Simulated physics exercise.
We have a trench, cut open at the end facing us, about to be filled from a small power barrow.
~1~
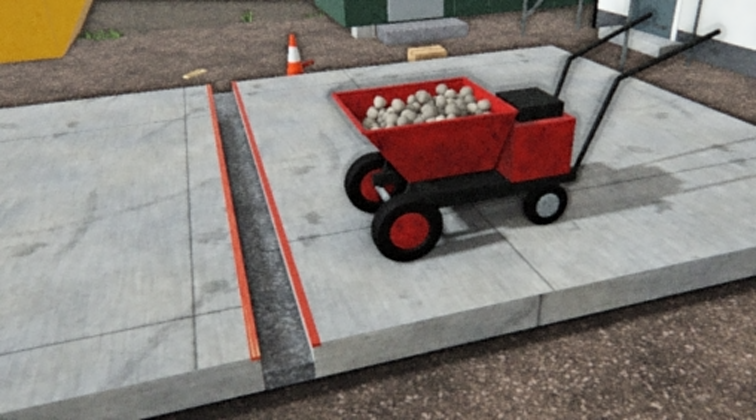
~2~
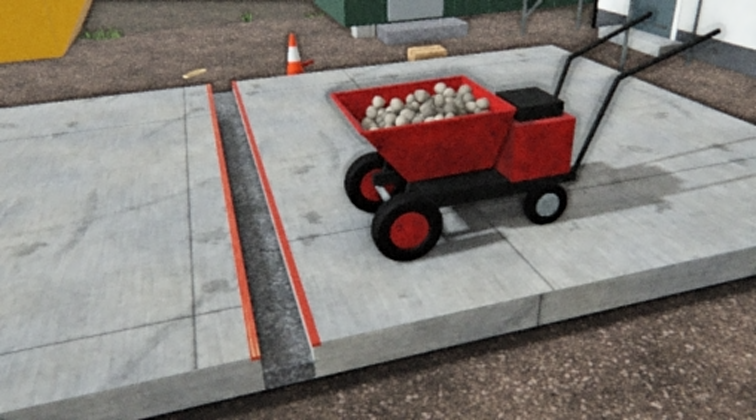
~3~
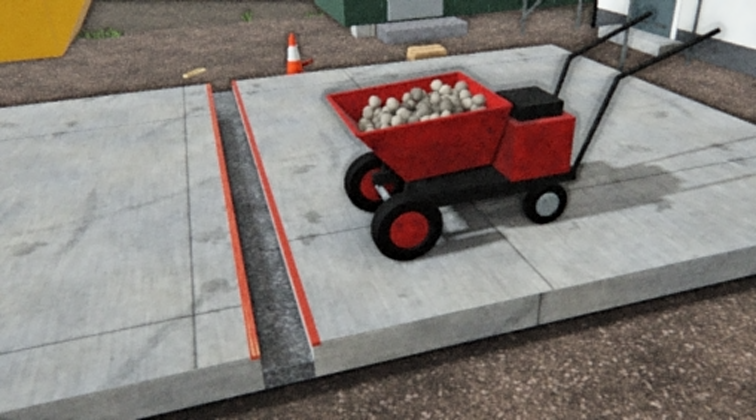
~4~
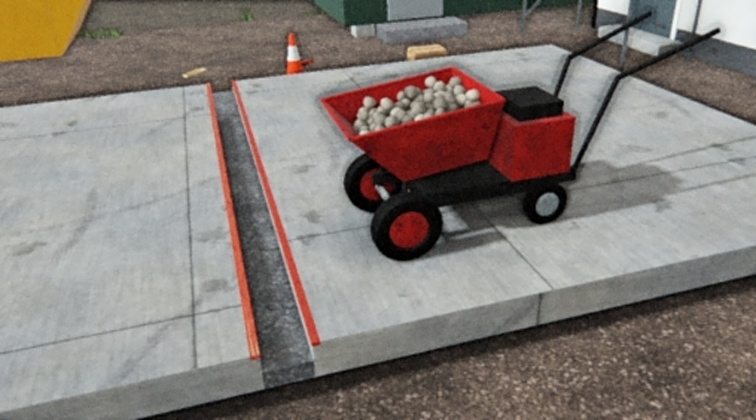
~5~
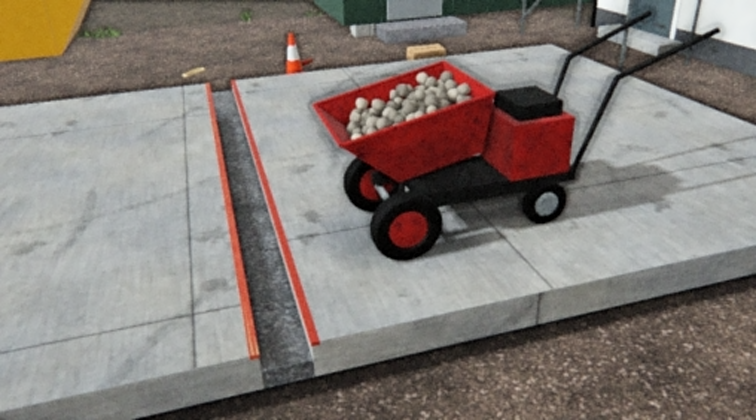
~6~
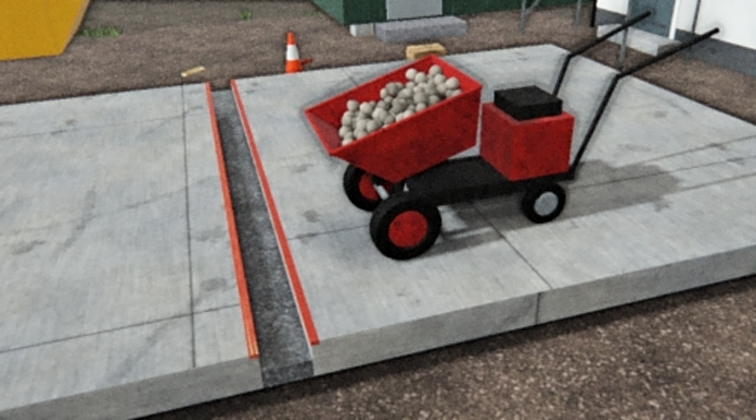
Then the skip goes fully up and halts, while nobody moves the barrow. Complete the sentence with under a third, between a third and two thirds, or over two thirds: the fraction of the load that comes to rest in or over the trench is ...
It is between a third and two thirds.
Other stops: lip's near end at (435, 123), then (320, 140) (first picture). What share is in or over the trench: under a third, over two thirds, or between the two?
Record - trial one: Less than a third; trial two: Less than a third.
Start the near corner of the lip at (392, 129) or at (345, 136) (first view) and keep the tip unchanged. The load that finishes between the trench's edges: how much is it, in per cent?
The first stop gives 40 per cent; the second gives 30 per cent.
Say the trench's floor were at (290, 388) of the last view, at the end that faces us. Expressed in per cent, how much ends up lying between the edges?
The share would be roughly 70 per cent.
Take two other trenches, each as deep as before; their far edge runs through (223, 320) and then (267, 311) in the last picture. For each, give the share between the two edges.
First try: About 60 %; second try: About 20 %.
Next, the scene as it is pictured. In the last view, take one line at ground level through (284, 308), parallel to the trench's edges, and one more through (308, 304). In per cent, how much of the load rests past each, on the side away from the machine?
Close to 50 % and 60 %, in that order.
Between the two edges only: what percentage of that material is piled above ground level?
About 30 %.
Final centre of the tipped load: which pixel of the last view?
Resting centre, last picture - approx. (255, 255).
Shortly afterwards, skip tipped steeply; the whole lot in the skip.
Next, skip tipped right over; near two thirds in the skip; near a third in or heaped over the trench; only a few beyond it; only a few falling.
Some moments later, skip tipped right over; near a third in the skip; only a few short of the trench; near half in or heaped over the trench; a little beyond it.
In the end, skip tipped right over; near a third in the skip; only a few short of the trench; near half in or heaped over the trench; a little beyond it.
